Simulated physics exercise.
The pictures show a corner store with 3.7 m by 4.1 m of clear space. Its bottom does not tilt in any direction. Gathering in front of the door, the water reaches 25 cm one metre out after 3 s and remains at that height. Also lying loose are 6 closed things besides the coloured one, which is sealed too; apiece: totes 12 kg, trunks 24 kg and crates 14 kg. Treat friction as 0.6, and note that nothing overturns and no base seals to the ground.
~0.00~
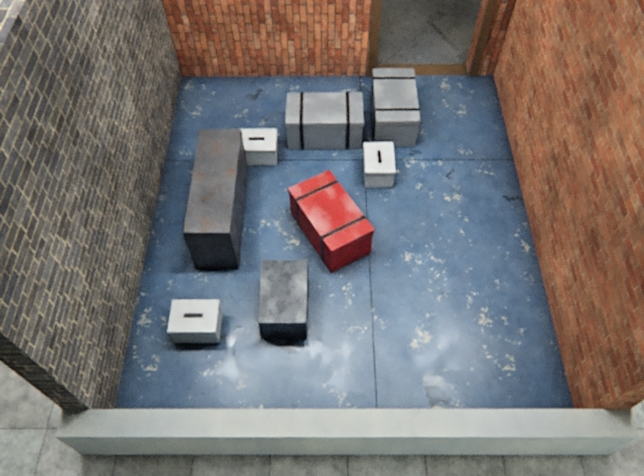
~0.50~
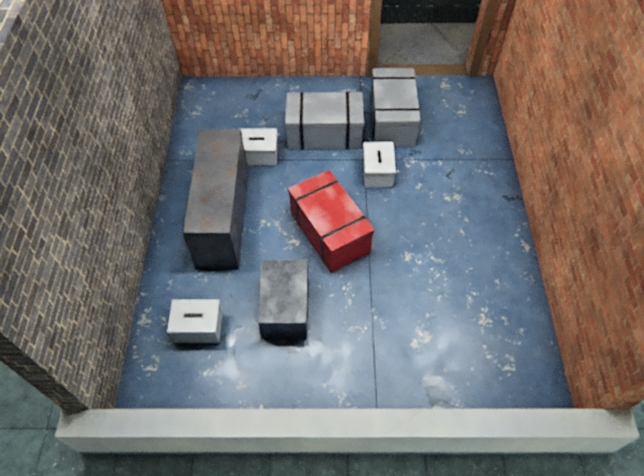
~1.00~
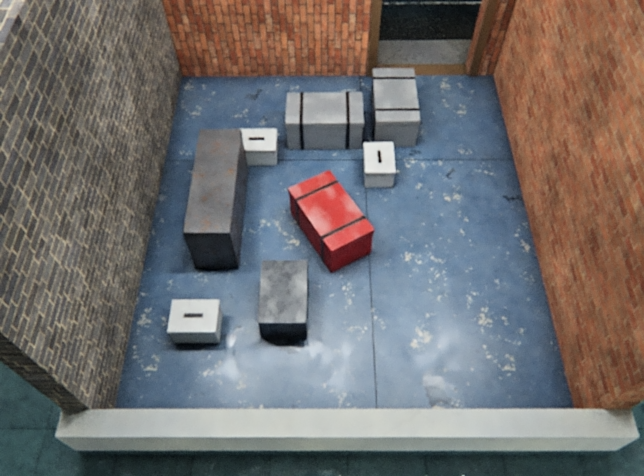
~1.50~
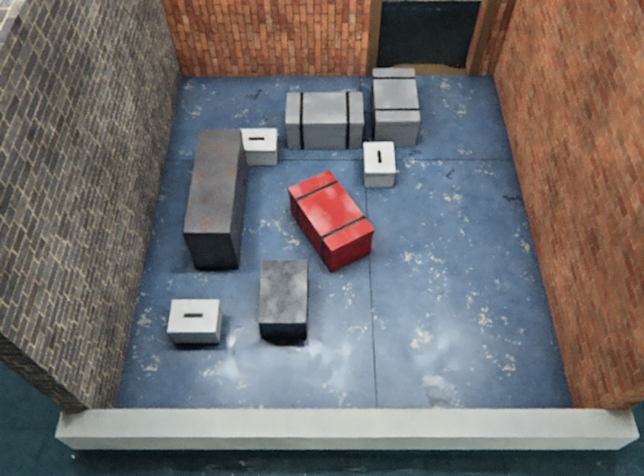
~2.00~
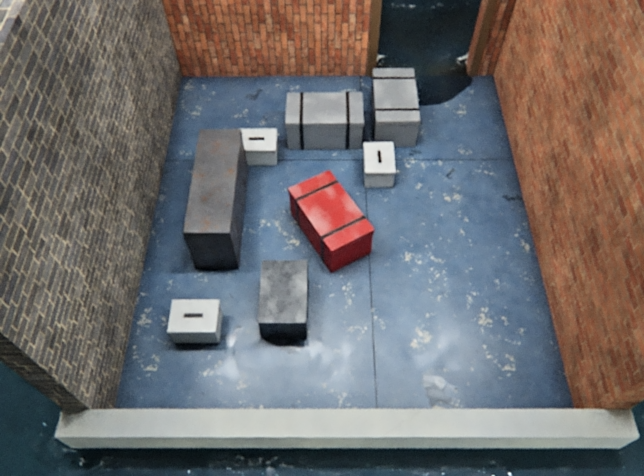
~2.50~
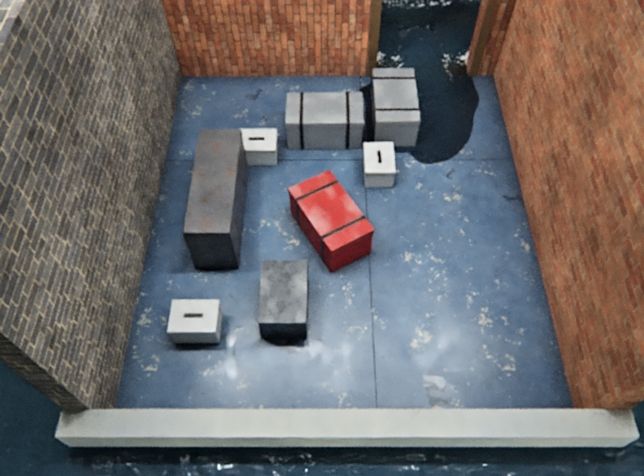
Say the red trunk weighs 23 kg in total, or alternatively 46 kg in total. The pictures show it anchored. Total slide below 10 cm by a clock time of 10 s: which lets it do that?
Only the greater amount keeps it steady.
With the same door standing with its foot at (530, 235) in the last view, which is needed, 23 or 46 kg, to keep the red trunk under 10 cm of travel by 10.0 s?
Result: Nothing offered works.
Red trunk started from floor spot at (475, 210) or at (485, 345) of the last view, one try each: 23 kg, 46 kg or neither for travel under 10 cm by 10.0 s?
For the first start neither one suffices; for the second neither one suffices.
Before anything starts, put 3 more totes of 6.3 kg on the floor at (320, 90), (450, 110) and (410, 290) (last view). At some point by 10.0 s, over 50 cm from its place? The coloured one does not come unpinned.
Note, in sequence: Exceeded, exceeded, exceeded.
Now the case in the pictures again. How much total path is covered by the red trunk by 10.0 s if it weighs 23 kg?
It covers about 50 cm altogether.
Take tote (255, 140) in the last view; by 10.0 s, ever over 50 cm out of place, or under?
Verdict for this one: Under half a metre.
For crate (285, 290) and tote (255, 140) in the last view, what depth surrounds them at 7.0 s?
Close to 5 and 3 centimetres.
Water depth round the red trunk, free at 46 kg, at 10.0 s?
11 cm, roughly.
After 3.5 s the red trunk would be 0 cm from its start with 23 kg and 0 cm from its start with 46 kg; 0 cm of water round it then.
After 4.5 s the red trunk would be 0 cm from its start with 23 kg and 0 cm from its start with 46 kg; 1 cm of water round it then.
After 7.0 s the red trunk would be 0 cm from its start with 23 kg and 0 cm from its start with 46 kg; 3 cm of water round it then.
After 10.0 s the red trunk would be 52 cm from its start with 23 kg and 0 cm from its start with 46 kg; 11 cm of water round it then.
